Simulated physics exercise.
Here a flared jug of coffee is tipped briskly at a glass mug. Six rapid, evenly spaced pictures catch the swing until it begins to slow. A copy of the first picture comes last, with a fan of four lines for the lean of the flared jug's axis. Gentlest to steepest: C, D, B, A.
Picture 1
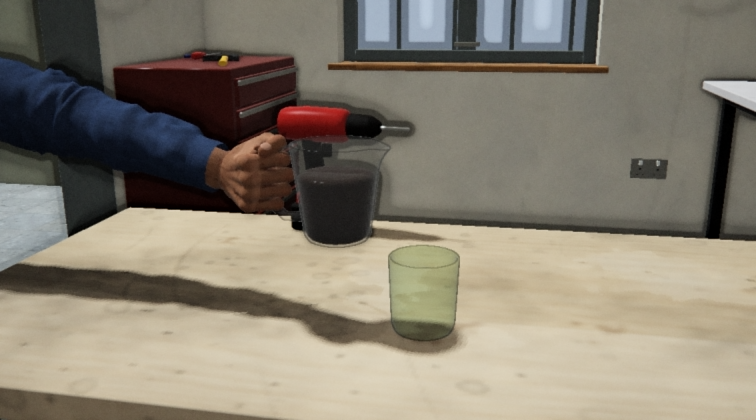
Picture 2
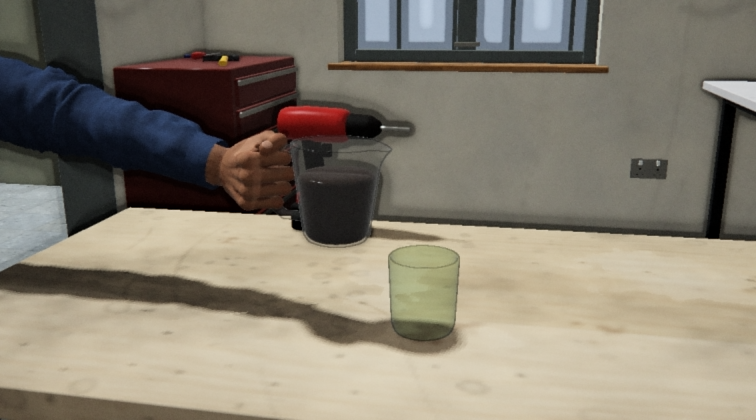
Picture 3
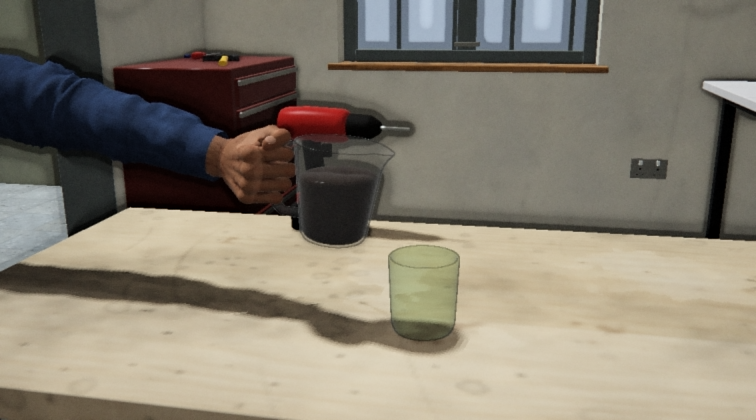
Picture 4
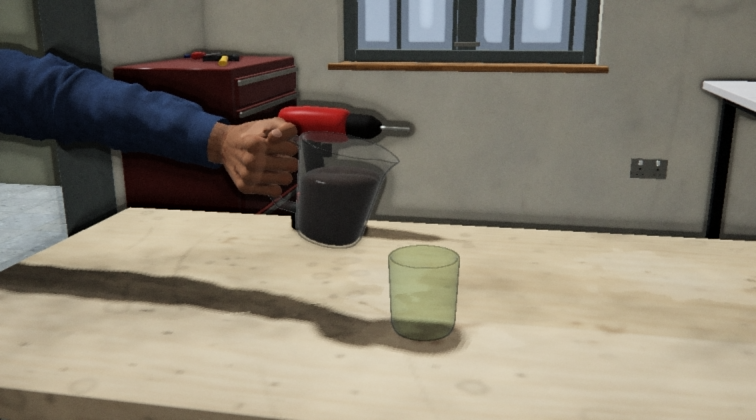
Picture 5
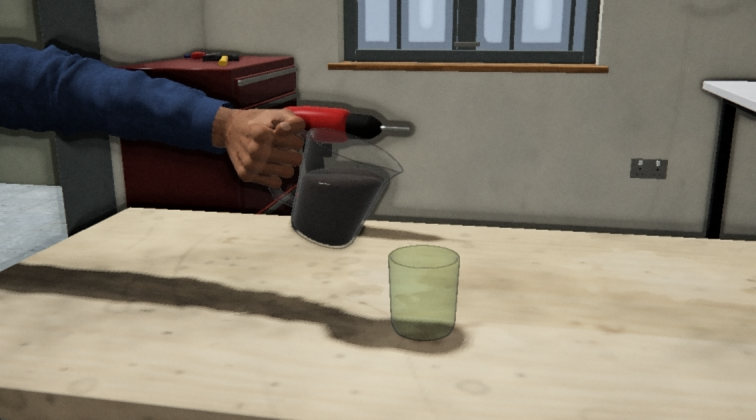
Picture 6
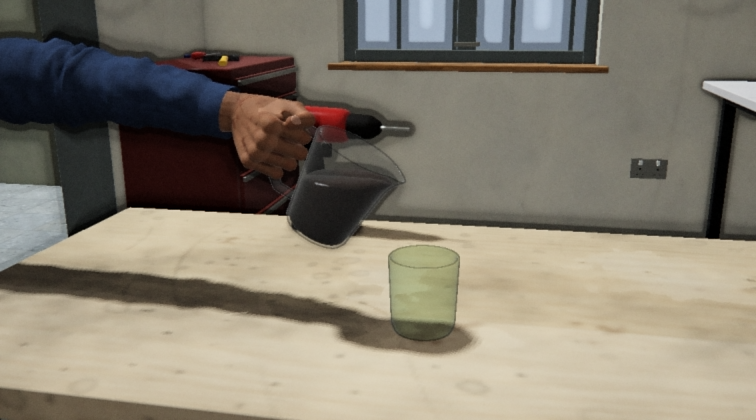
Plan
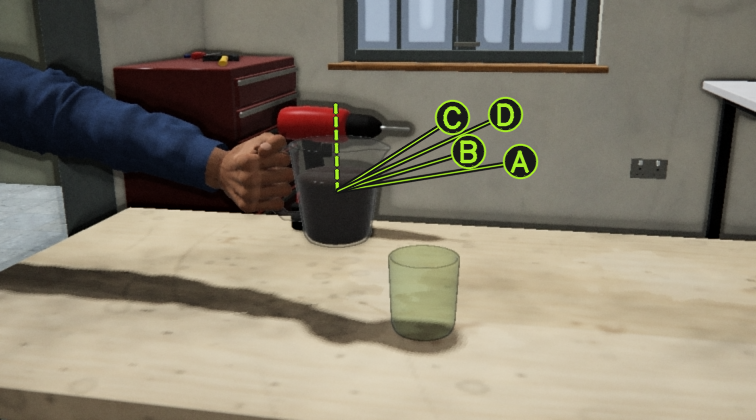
In this clip, a hand in a blue sleeve holds a clear jug of dark liquid behind a greenish glass on a wooden table, then tilts the jug to the right, with no liquid leaving it.
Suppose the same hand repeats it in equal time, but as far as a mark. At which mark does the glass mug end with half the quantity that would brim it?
Best: D.
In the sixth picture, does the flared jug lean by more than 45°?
No, it does not.
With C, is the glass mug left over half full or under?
Under half.
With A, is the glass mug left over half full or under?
Over.
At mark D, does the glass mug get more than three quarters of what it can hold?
No.
On the marked copy, A at (503, 164); B at (451, 156); C at (438, 127); D at (490, 121).
With A, the glass mug ends with about 80 % of what it can hold; 3 % of the coffee is spilt.
With B, the glass mug ends with about 67 % of what it can hold.
With C, the glass mug ends with about 32 % of what it can hold.
With D, the glass mug ends with about 50 % of what it can hold.
